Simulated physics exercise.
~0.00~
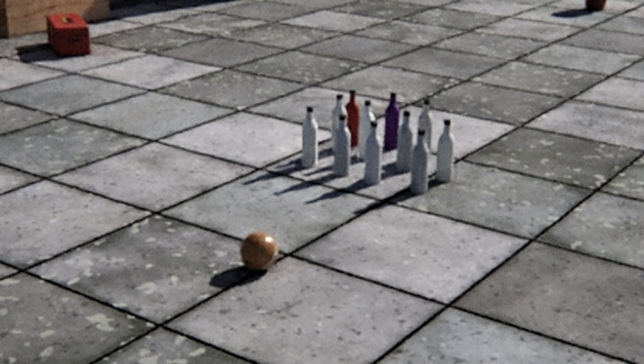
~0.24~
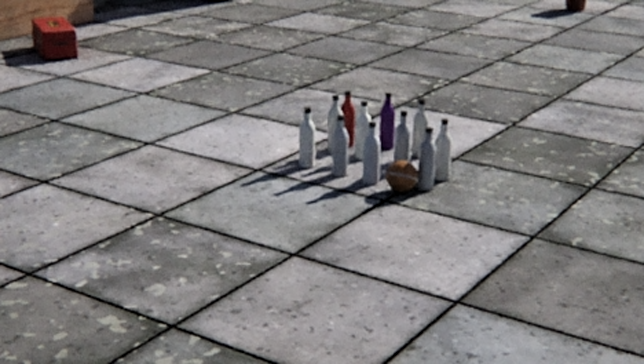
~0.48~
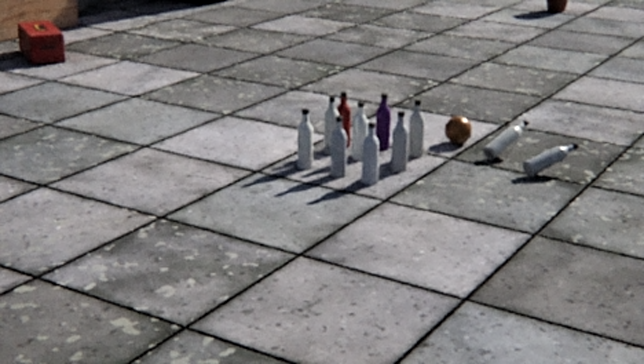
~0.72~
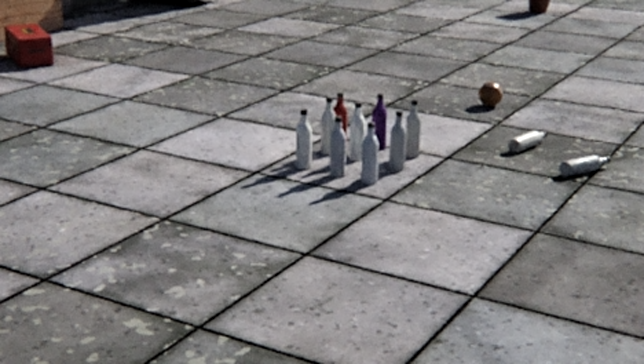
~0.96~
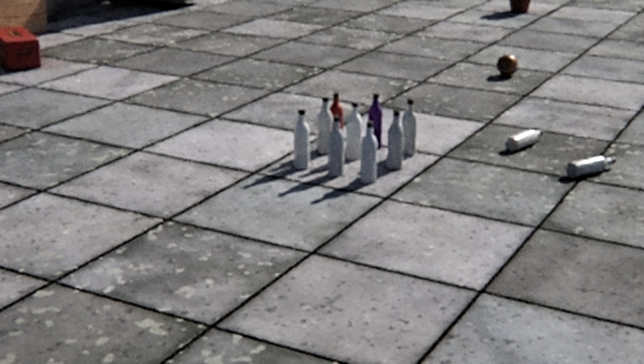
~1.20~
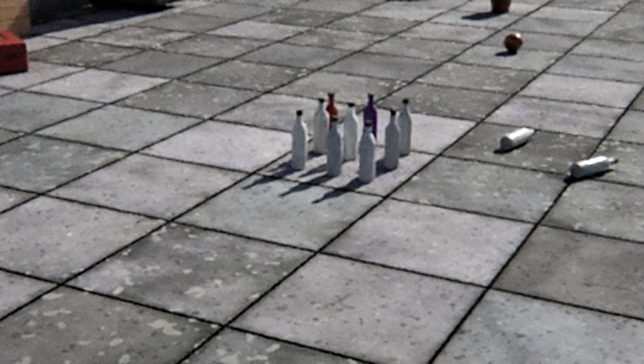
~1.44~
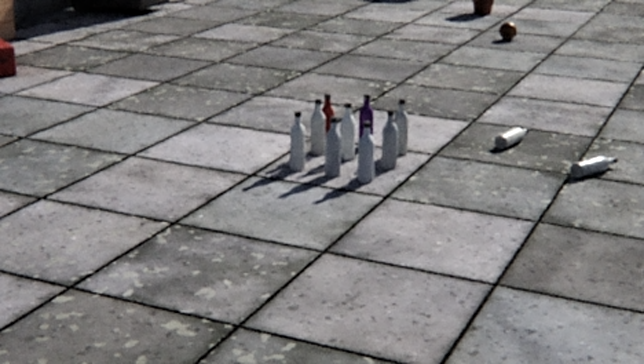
A wooden ball rolls across a sunlit floor of grey, speckled square slabs towards a cluster of capped bottles, seen from above at an angle. Most of the bottles are pale, with a red one and a purple one among them, and a red box sits at the upper left. The ball strikes the right edge of the group and knocks two pale bottles over to the right. It rolls on towards the top right, slowing, while the view drifts slightly. The two bottles lie on their sides, and the rest, including the red and purple ones, stay standing.
